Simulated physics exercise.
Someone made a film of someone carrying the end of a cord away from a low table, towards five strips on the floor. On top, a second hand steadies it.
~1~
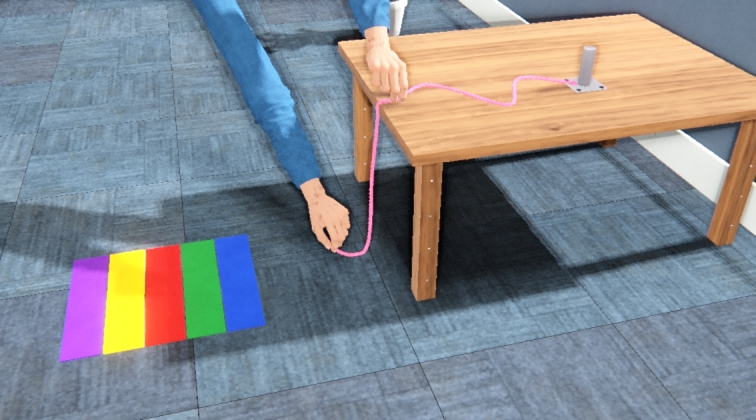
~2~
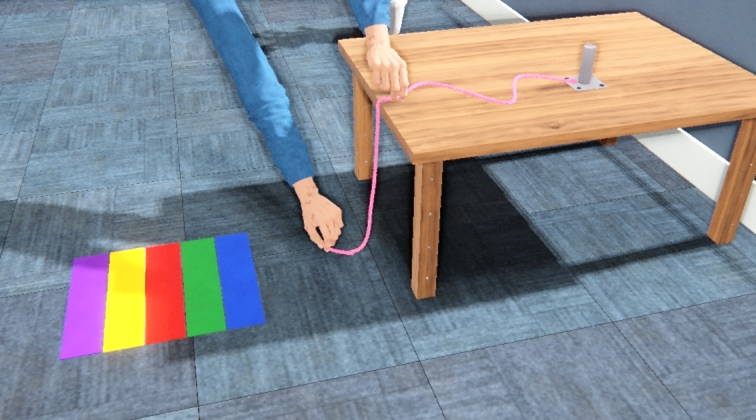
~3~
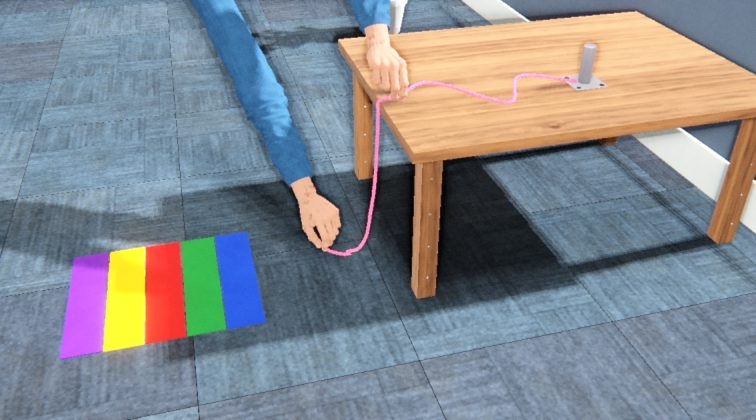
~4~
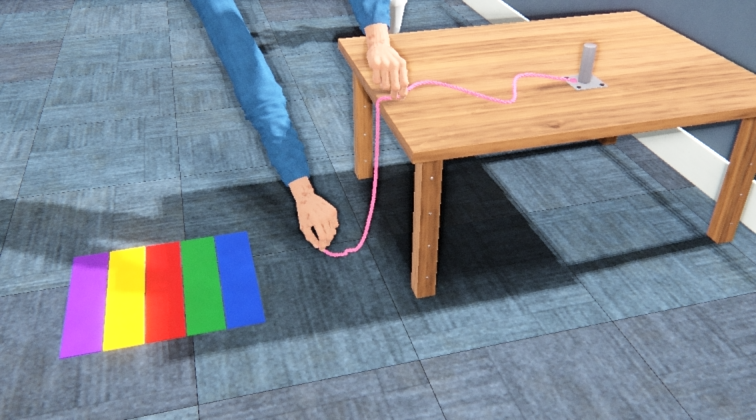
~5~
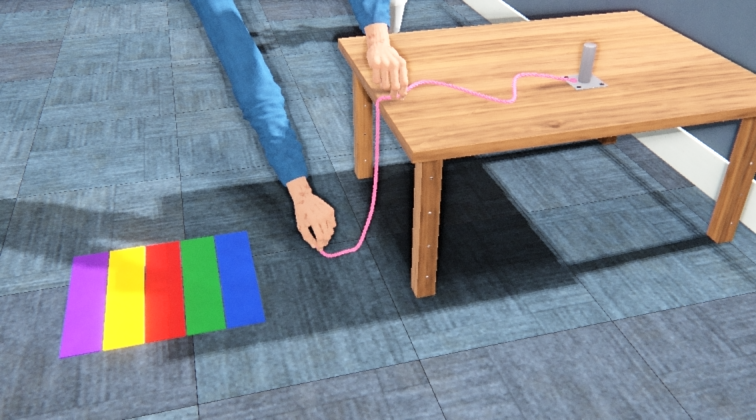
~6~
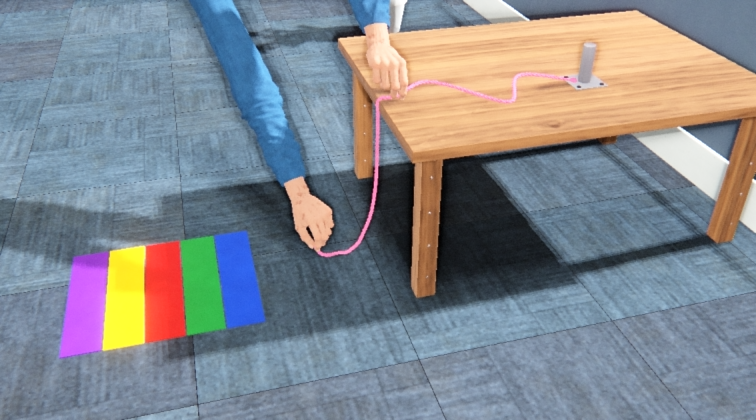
A hand slowly draws the end of a pink cord slightly left, toward colored strips.
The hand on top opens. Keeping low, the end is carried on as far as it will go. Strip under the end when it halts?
Yellow strip.
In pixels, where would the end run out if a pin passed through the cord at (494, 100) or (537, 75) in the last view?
It would be somewhere around (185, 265) the first time and (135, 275) the second.
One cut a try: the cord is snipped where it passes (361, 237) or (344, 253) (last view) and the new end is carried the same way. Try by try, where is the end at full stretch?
The pixels are close to (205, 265) and (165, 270), one per try.
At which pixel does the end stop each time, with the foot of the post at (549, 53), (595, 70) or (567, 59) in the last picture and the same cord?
It works out at around (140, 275), (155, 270) and (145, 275) for the three tries.
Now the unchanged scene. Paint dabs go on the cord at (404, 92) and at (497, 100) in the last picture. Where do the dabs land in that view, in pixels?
Well, the first one sits at (337, 137), and the second one sits at (444, 95).
A little later, end near (193, 266); over green.
Next, end near (148, 273); over red.
When it is tight, end near (122, 277); over yellow. The end stops over the yellow strip.
